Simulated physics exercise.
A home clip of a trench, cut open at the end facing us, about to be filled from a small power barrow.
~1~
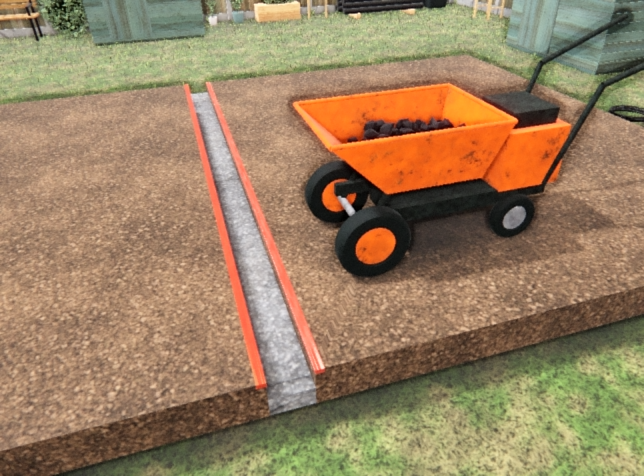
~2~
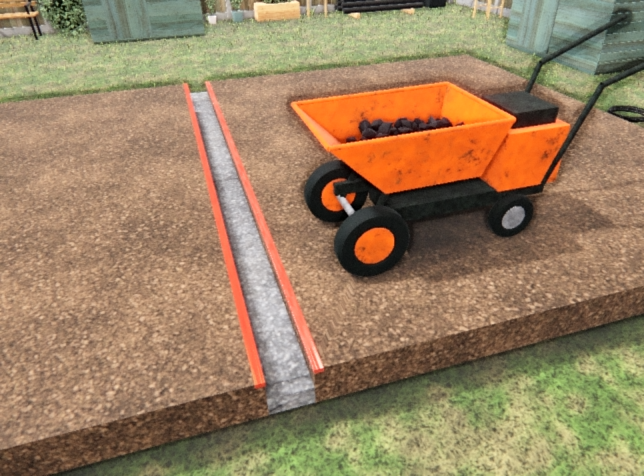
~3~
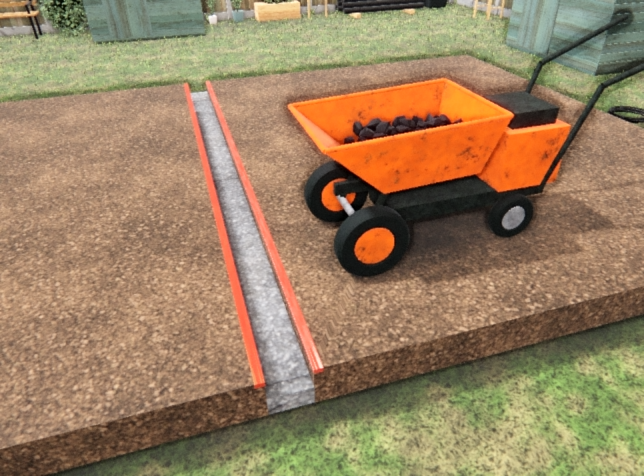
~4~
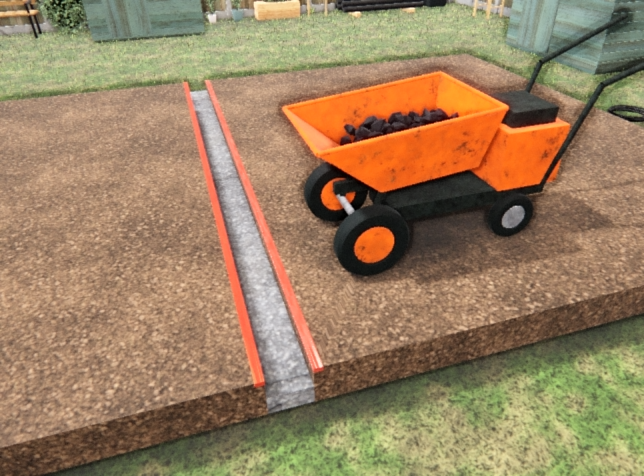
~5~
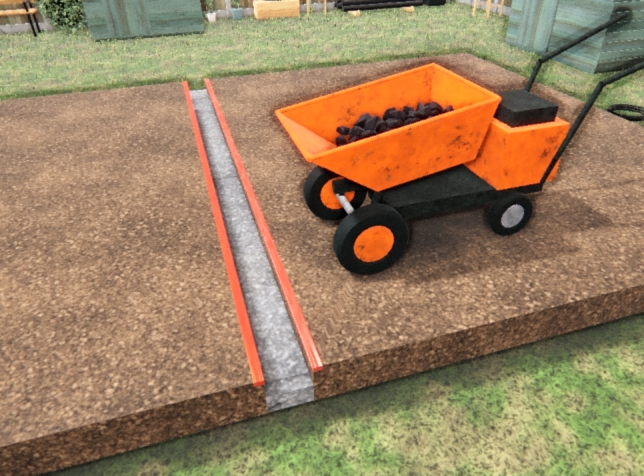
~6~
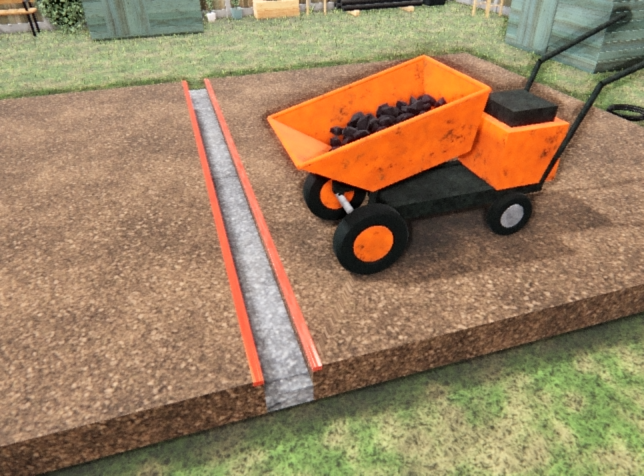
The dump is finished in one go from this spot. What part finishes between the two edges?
It catches less than half.
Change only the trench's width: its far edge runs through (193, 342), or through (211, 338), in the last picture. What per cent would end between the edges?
Roughly 90 per cent, and 80 per cent.
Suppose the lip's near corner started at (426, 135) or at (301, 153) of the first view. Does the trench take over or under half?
First the smaller part, then the smaller part.
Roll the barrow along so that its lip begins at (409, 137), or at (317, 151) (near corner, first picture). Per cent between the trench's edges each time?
First some 50, then 0 per cent.
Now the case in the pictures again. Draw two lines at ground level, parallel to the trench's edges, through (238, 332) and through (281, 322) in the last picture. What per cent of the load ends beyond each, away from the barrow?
In turn 60 and 90 in a hundred.
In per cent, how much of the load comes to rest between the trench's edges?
About 30 per cent.
Soon after the last picture, skip tipped steeply; all in the skip.
A little later, skip tipped right over; about half in the skip; a small part in or heaped over the trench; about half beyond it.
Later still, skip tipped right over; a small part in the skip; about a quarter in or heaped over the trench; about two thirds beyond it.
At rest, skip tipped right over; a small part in the skip; about a quarter in or heaped over the trench; about two thirds beyond it.
